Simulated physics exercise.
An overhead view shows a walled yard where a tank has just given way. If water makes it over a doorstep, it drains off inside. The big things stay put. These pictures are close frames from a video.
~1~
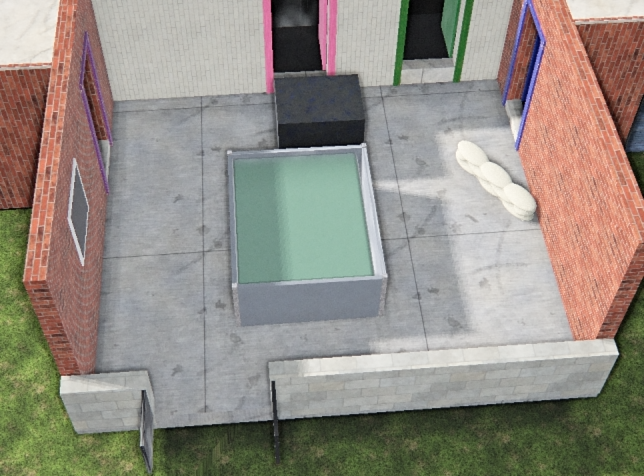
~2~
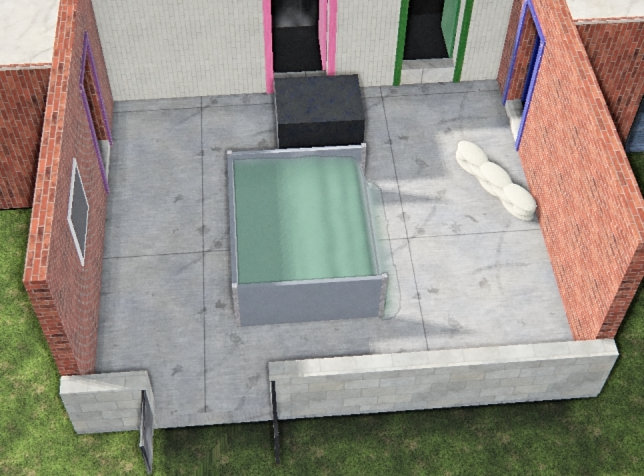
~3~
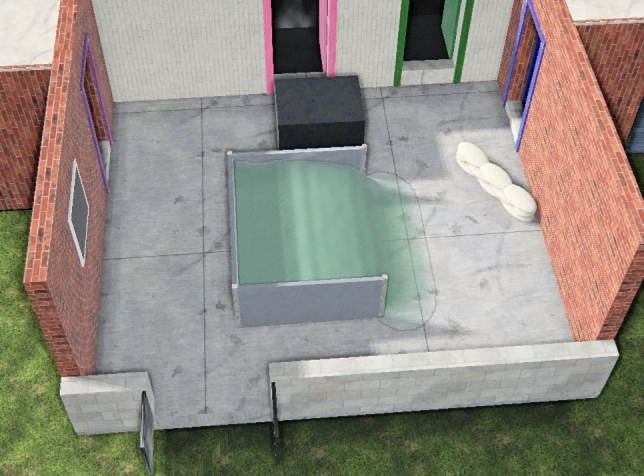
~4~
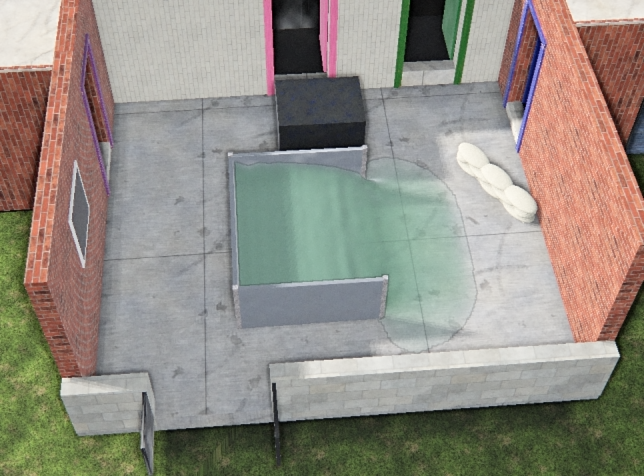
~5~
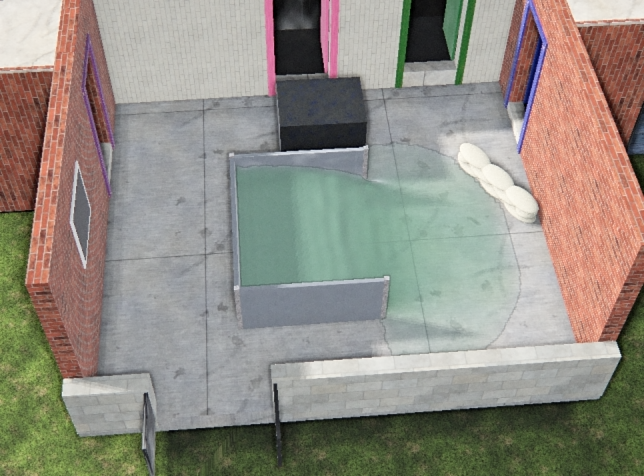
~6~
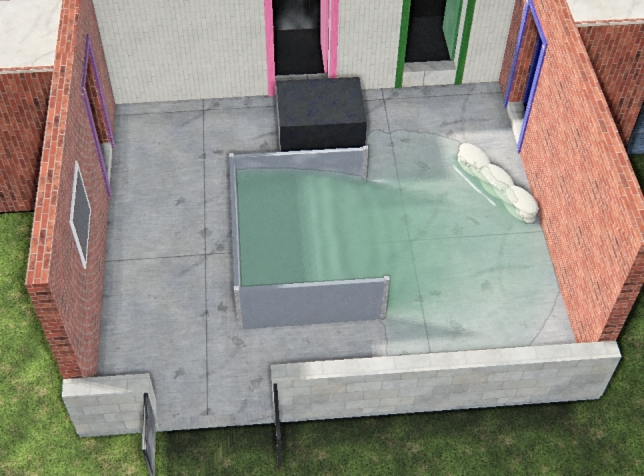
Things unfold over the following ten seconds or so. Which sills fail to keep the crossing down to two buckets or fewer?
My prediction: The blue door keeps the inflow to two buckets or less; the pink door keeps the inflow to two buckets or less; the green door keeps the inflow to two buckets or less; the purple door keeps the inflow to two buckets or less.
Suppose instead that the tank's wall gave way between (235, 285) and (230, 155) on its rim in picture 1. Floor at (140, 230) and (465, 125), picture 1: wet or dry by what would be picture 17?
Log: Point 1 inundated; point 2 unreached.
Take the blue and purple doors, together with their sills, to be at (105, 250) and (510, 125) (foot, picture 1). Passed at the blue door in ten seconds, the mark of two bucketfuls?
Checking it, I find the blue door escapes flooding.
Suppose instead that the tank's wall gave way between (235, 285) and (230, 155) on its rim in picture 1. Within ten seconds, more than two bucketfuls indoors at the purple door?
At the purple door, the flow beats the threshold.
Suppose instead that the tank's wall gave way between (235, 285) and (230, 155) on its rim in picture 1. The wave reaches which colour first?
Answer: The purple one.
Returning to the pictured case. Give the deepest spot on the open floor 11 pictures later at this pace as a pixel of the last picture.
Deepest spot: Near (571, 359).
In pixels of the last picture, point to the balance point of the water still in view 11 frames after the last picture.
At roughly (433, 252).
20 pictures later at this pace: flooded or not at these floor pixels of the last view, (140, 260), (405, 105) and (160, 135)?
Result, in the order given: Not wetted / wetted / not wetted.
A moment on, water covers 35 % of the floor; the blue door wet at the sill, nothing in, the pink door not reached, the green door not reached, the purple door not reached.
Next, water covers 40 % of the floor; the blue door wet at the sill, nothing in, the pink door not reached, the green door wet at the sill, nothing in, the purple door not reached.
Then, water covers 60 % of the floor; the blue door wet at the sill, nothing in, the pink door wet at the sill, nothing in, the green door wet at the sill, nothing in, the purple door not reached.
Later, water covers 90 % of the floor; the blue door under two buckets in, the pink door wet at the sill, nothing in, the green door wet at the sill, nothing in, the purple door wet at the sill, nothing in.
In the end, water covers 95 % of the floor; the blue door under two buckets in, the pink door wet at the sill, nothing in, the green door wet at the sill, nothing in, the purple door under two buckets in.
